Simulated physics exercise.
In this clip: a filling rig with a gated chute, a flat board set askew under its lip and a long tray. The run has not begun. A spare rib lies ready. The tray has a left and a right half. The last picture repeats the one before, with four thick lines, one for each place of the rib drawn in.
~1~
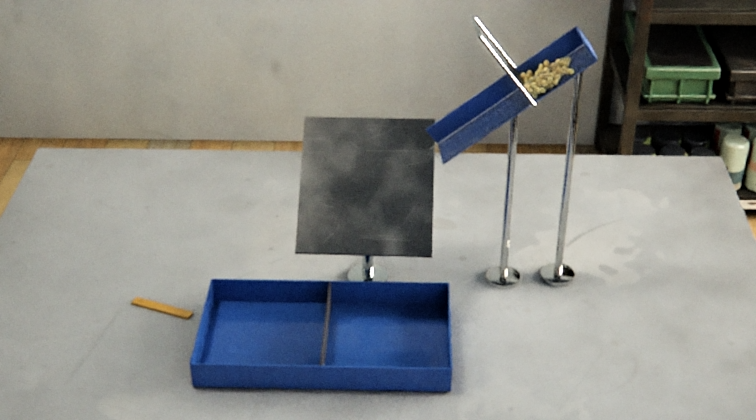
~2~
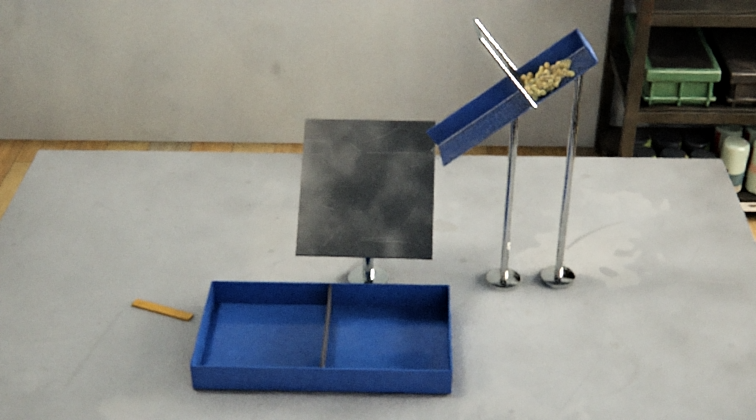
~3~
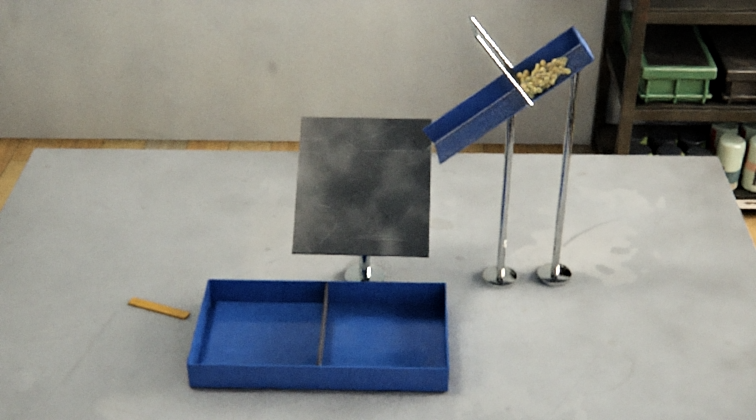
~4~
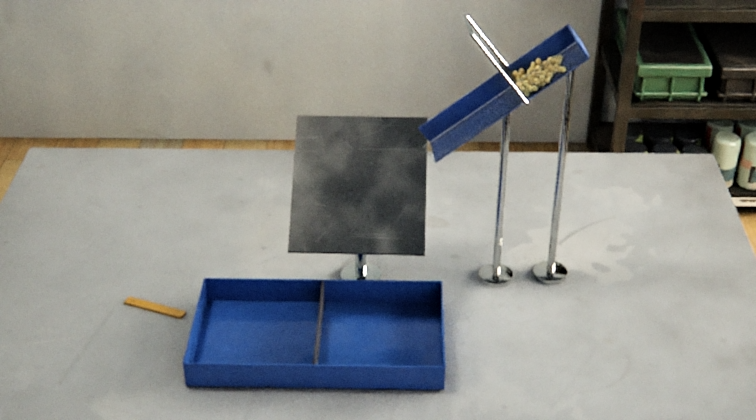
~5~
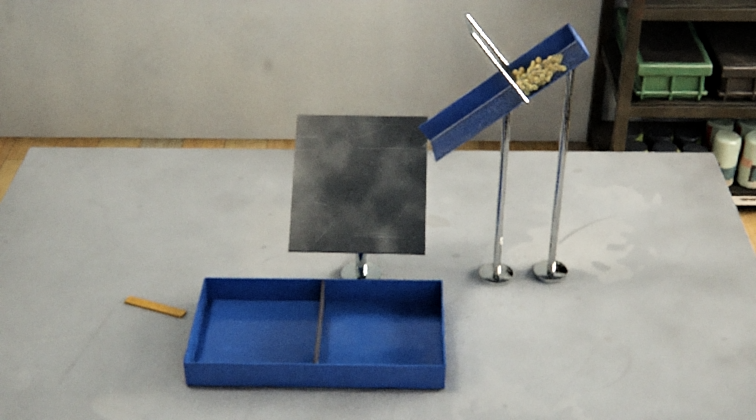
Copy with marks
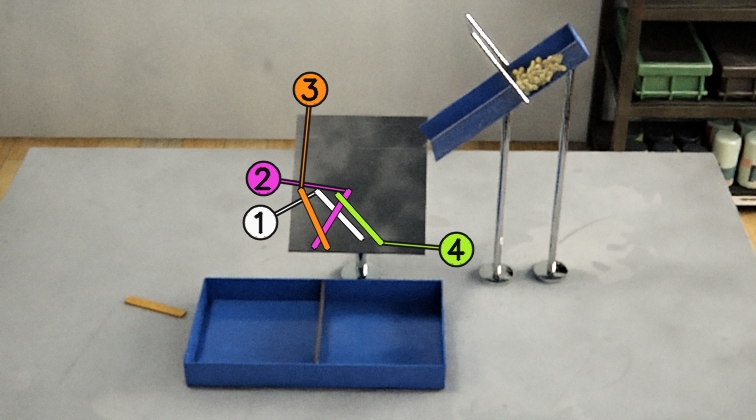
The clip shows pale beans resting behind a closed gate in a sloping blue chute, beside a tilted dark board and a divided blue tray on a grey table. Nothing moves apart from a slight shift of the view.
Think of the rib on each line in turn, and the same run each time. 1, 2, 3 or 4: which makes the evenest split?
It is 2.
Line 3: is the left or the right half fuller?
Right.
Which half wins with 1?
The right half.
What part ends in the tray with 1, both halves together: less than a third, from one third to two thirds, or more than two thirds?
More than two thirds.
On the marked copy, line 1 from (317, 191) to (361, 238); line 2 from (348, 191) to (314, 246); line 3 from (301, 190) to (327, 247); line 4 from (337, 194) to (380, 242).
With 1, of what is caught, a small part in the left half, nearly all in the right.
With 2, of what is caught, about half in the left half, about half in the right.
With 3, of what is caught, a small part in the left half, most in the right.
With 4, of what is caught, a small part in the left half, nearly all in the right.
